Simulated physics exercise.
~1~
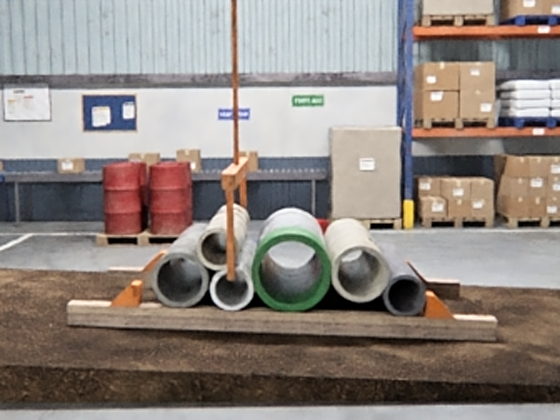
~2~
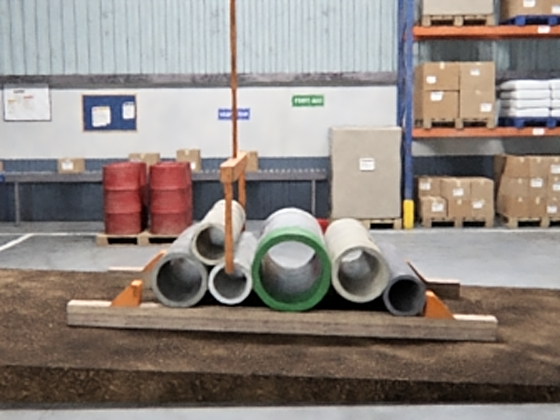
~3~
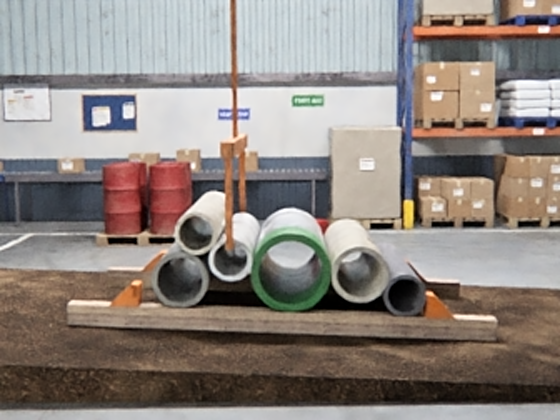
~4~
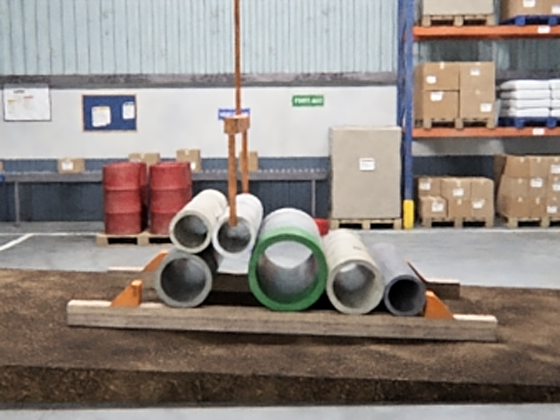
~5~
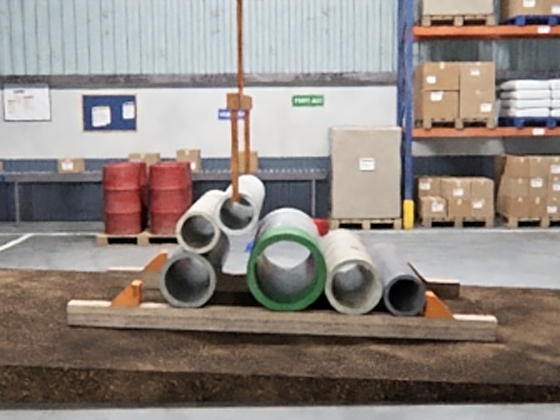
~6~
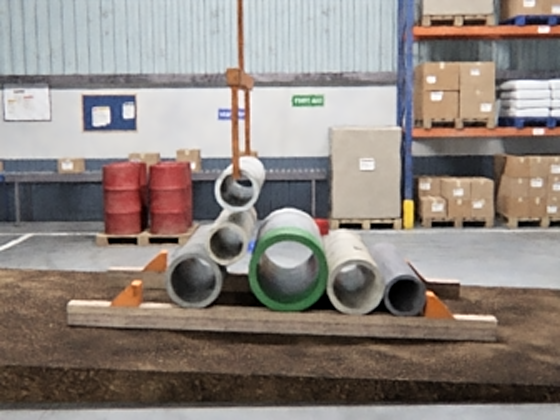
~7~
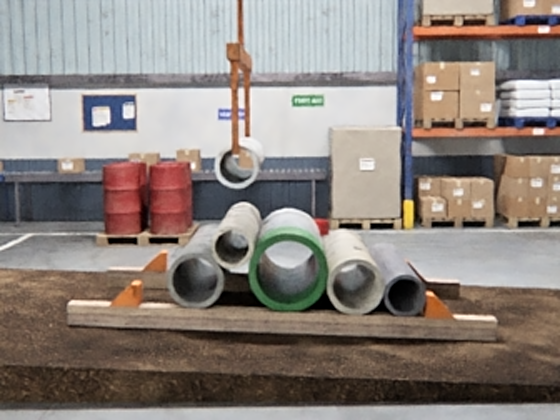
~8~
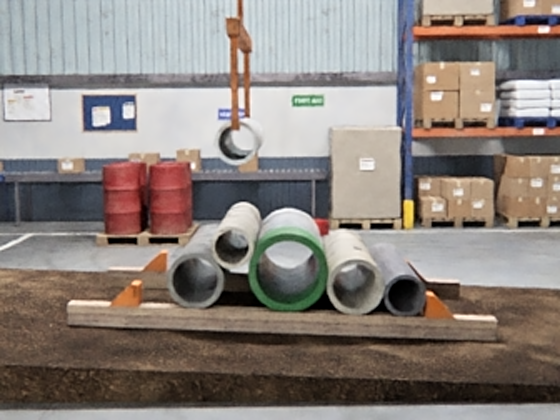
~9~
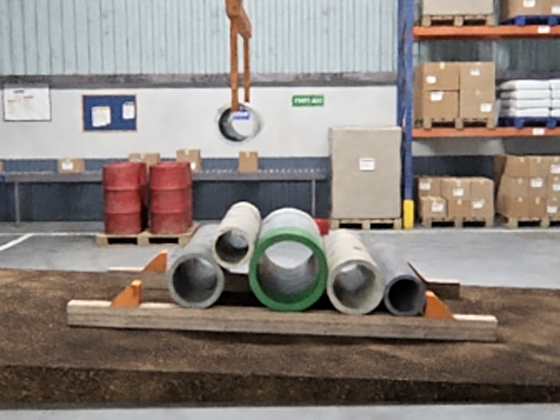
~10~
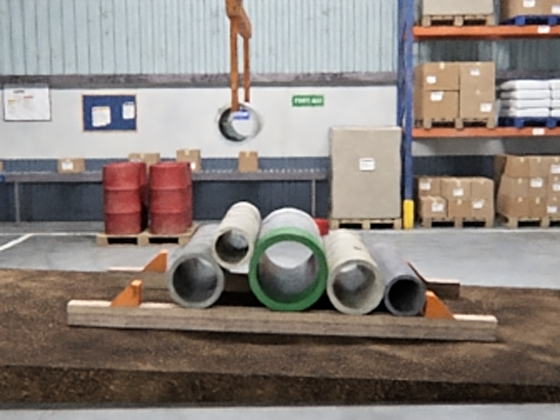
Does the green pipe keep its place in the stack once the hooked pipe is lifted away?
Yes, the green pipe holds its place in the stack while the hooked pipe is raised clear above it.
